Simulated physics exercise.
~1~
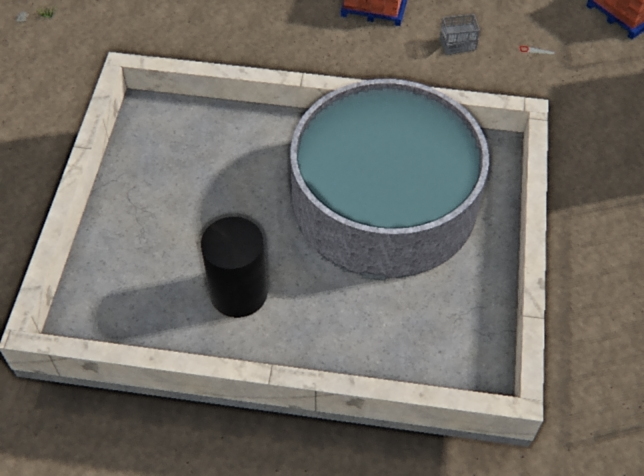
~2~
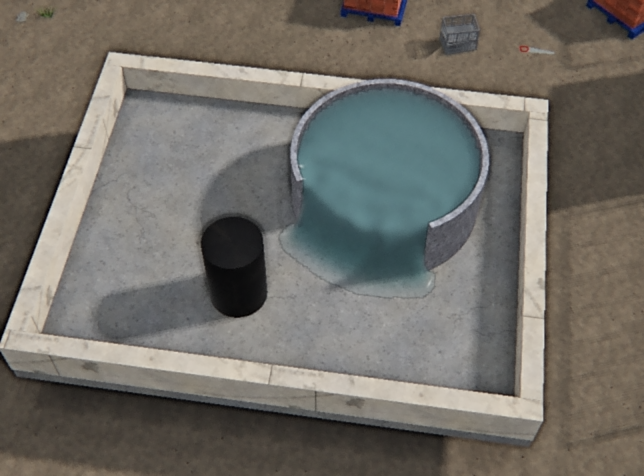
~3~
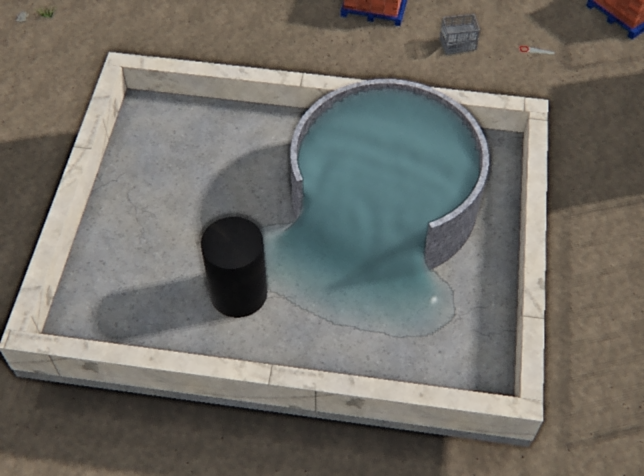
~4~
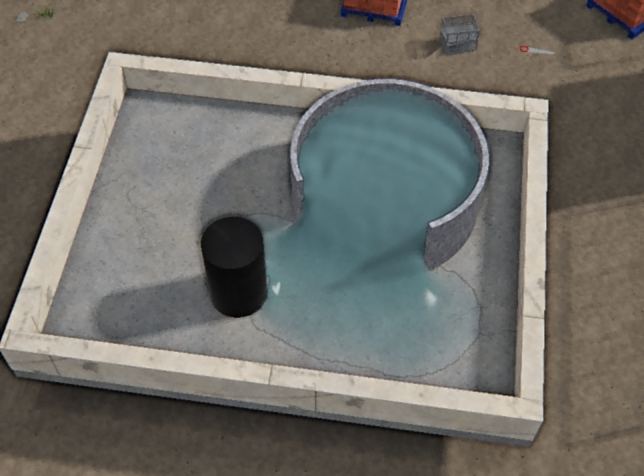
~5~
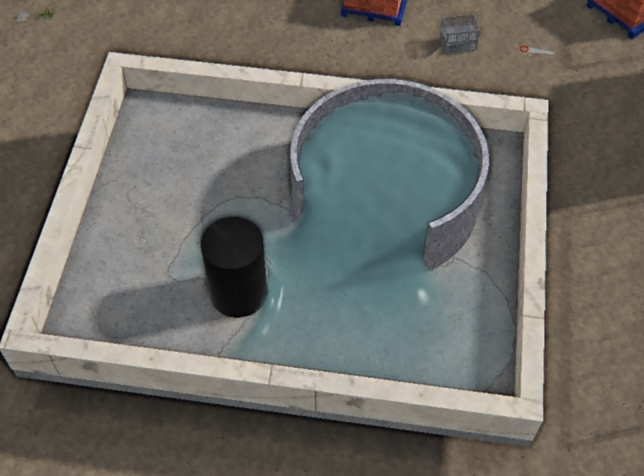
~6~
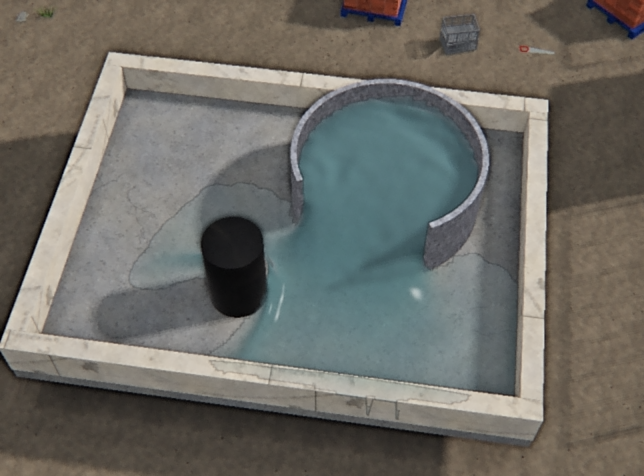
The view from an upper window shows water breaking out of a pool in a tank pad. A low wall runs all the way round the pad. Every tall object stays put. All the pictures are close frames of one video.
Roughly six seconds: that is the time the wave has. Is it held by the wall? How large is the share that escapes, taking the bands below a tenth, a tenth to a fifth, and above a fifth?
Outflow stays beneath a tenth.
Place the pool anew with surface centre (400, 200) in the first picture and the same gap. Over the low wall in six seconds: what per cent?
Measured share: Close to 6 per cent.
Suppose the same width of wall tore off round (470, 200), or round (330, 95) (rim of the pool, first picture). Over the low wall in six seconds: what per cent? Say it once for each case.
Near 12 per cent, then near 8 per cent.
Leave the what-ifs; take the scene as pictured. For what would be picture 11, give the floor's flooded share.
The answer is around 55 per cent.
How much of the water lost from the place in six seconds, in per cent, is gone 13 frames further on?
Close to 95 %.
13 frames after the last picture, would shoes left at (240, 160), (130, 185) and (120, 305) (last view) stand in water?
Spared, submerged, submerged.
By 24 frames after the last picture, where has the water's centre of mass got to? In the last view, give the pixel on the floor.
The centre of mass sits at about (306, 247).
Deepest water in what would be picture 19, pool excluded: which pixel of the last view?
Look close to (502, 411).
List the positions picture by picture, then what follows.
In the first frame, still water in the pool at (389, 156).
In the second frame, water pours out at (353, 256) and has run to (290, 229).
In the third frame, water pours out at (352, 256) and has run to (445, 315).
In the fourth frame, the front is at (469, 336), out from the gap at (352, 258).
In the fifth frame, the front is at (177, 272), out from the gap at (352, 259).
In the sixth frame, the front is at (138, 271), out from the gap at (352, 259).
A moment on, water covers 45 % of the floor; the low wall has let 0 % over.
Next, water covers 45 % of the floor; the low wall has let 2 % over.
Then, water covers 60 % of the floor; the low wall has let 4 % over.
Later, water covers 75 % of the floor; the low wall has let 4 % over.
In the end, water covers 80 % of the floor; the low wall has let 5 % over.
